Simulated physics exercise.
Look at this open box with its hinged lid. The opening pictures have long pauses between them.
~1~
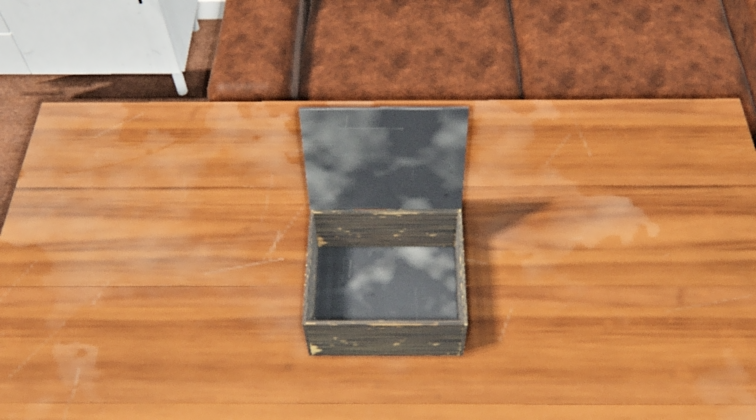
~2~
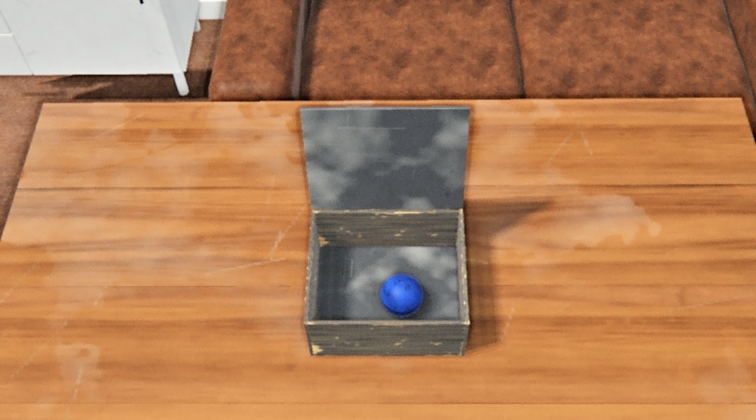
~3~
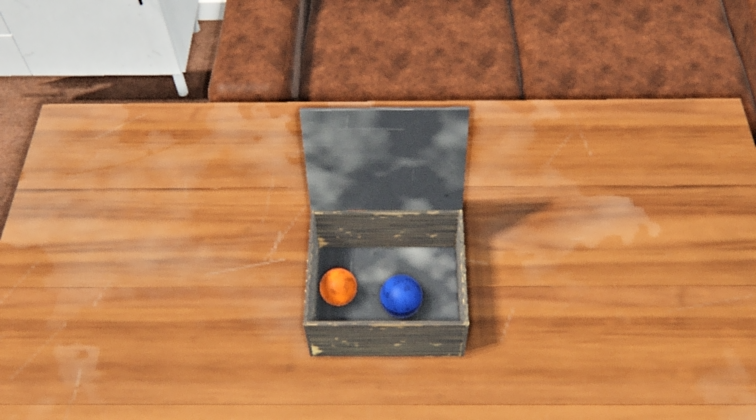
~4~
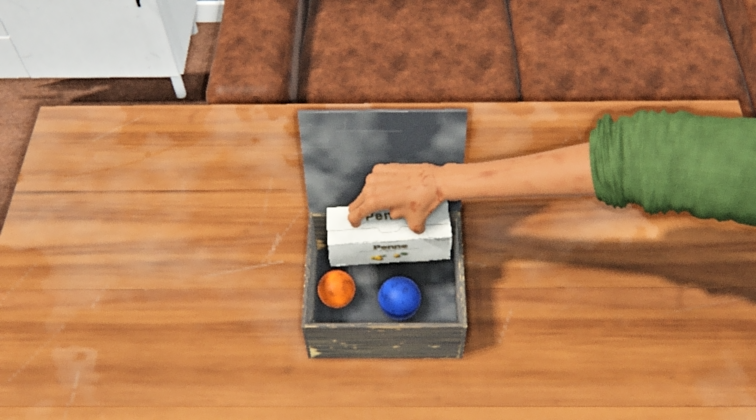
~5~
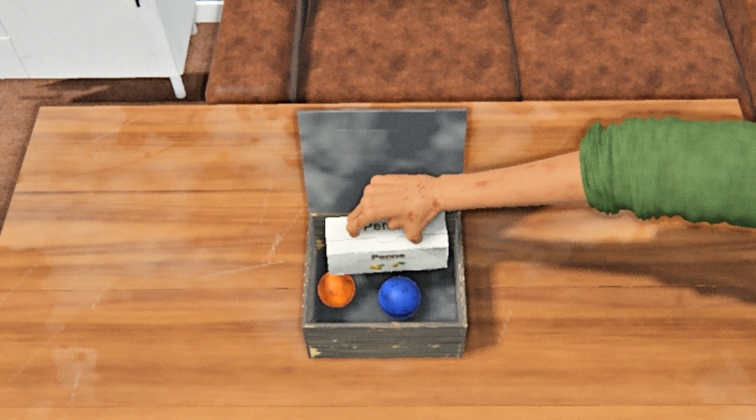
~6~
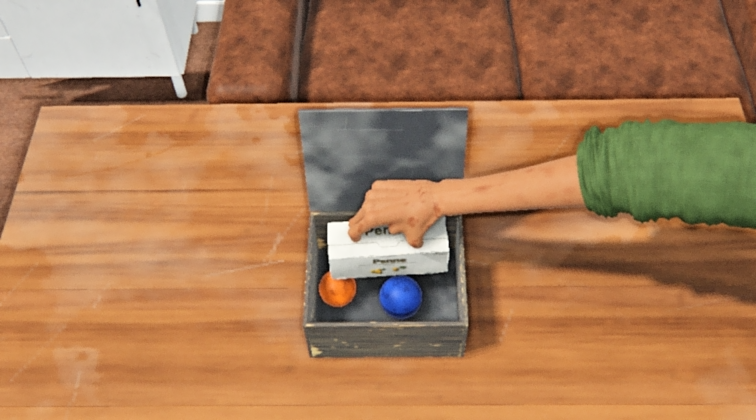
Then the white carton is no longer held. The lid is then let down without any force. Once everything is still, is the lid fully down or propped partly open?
It is fully down.
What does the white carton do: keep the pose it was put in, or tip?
In the end, the white carton winds up askew.
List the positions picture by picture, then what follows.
In the first frame, the last thing is not in view yet.
In the second frame, the last thing is not in view yet; blue ball (402, 295).
In the third frame, the last thing is not in view yet; blue ball (401, 296).
The fourth frame shows on its way; white carton (389, 234); blue ball (400, 298).
The fifth frame shows on its way; white carton (387, 243); blue ball (400, 298).
The sixth frame shows in place under the hand; white carton (388, 248); blue ball (401, 297).
Then, 0.40 s on from there, white carton on its side near (380, 256); orange ball shifted about its own width; blue ball shifted a little.
Then, 1.50 s on from there, lid 66° above the rim; white carton on its side near (380, 256); orange ball shifted about its own width; blue ball shifted a little.
Then, 1.90 s on from there, lid 20° above the rim; white carton on its side near (380, 256); orange ball shifted about its own width; blue ball shifted a little.
In the end, lid shut; toppled in the box, white carton; moved from the start, orange ball; blue ball unmoved. At the end, from the last picture's camera, white carton near (380, 256).
